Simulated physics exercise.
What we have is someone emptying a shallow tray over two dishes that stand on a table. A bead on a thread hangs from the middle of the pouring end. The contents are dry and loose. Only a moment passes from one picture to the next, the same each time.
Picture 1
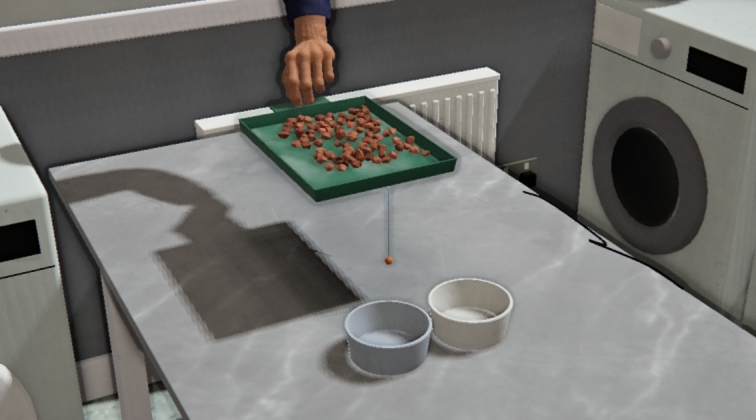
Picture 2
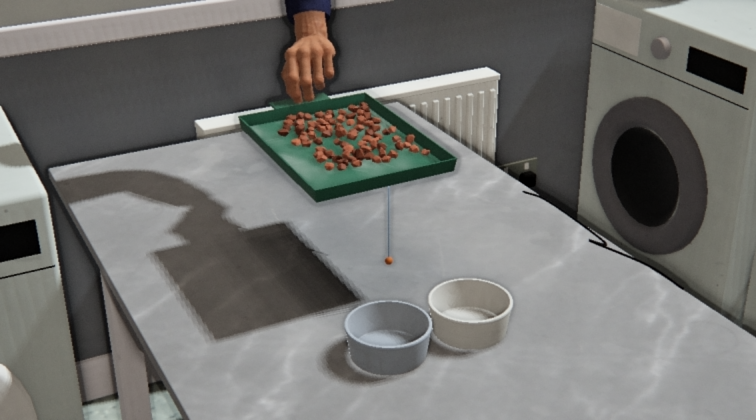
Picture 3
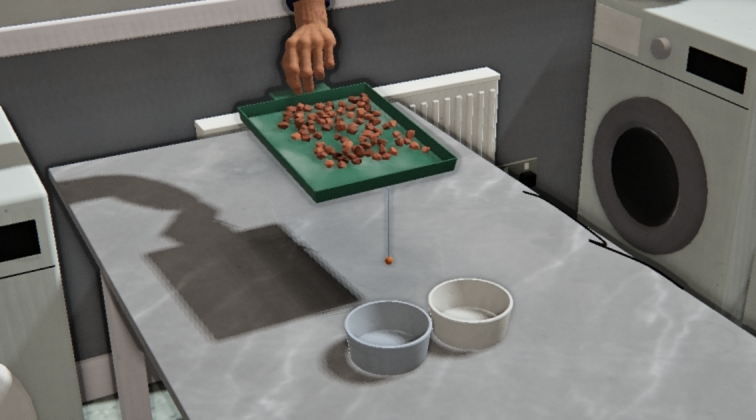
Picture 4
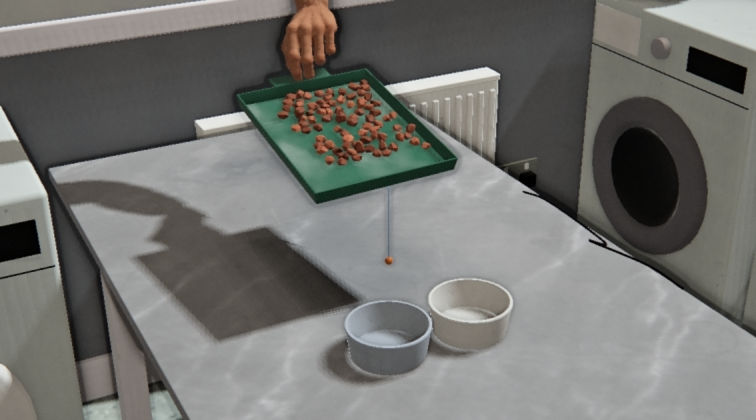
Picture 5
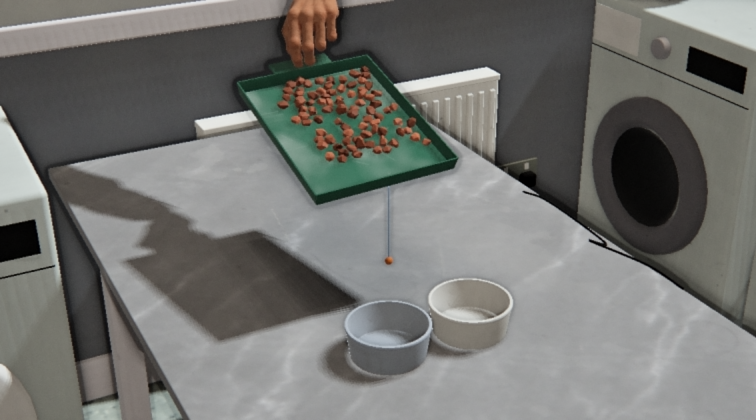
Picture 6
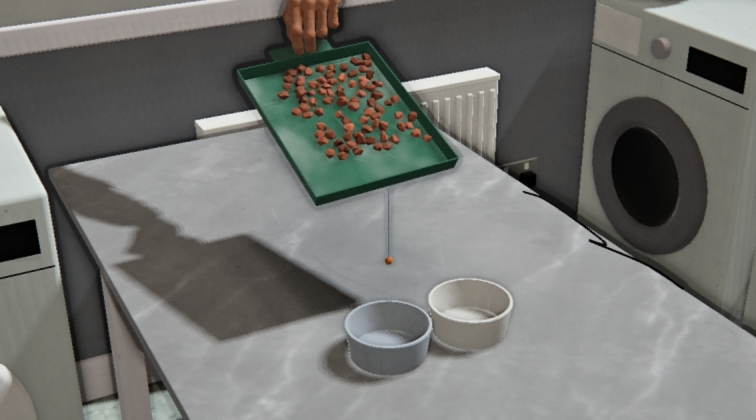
A green tray of reddish-brown bits rose at its far end as a hand lifted it, tilting steadily toward the two bowls on the gray table, while the hanging bead and both bowls stayed still.
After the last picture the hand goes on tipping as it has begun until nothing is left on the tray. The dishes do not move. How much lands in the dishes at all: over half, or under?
Caught overall: Under half.
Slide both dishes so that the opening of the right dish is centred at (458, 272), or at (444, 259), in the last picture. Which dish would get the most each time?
The first try: The left-hand dish. The second: The left one.
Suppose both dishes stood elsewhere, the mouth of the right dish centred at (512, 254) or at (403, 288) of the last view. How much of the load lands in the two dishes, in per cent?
In turn 20 and 70 in a hundred.
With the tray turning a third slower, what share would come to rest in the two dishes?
Close to 20 per cent.
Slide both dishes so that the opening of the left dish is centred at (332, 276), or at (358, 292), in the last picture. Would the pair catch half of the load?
The first try: Less than half. The second: Most of it.
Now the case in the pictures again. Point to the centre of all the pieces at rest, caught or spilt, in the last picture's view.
Near (388, 322).
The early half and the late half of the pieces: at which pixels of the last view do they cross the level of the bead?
The first part at (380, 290); the rest at (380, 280).
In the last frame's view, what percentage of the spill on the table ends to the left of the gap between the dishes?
Close to 90 per cent.
Just after the last frame, tray tipped steeply; almost all on the tray; about a tenth in the air.
A moment on, tray tipped past a quarter turn; roughly a quarter on the tray; about a tenth in the left dish; about a tenth in the right dish; roughly half outside both; about a tenth in the air.
Further on, tray tipped past a quarter turn; about a tenth in the left dish; about a tenth in the right dish; the larger part outside both.
When it is over, tray tipped past a quarter turn; about a tenth in the left dish; about a tenth in the right dish; the larger part outside both.
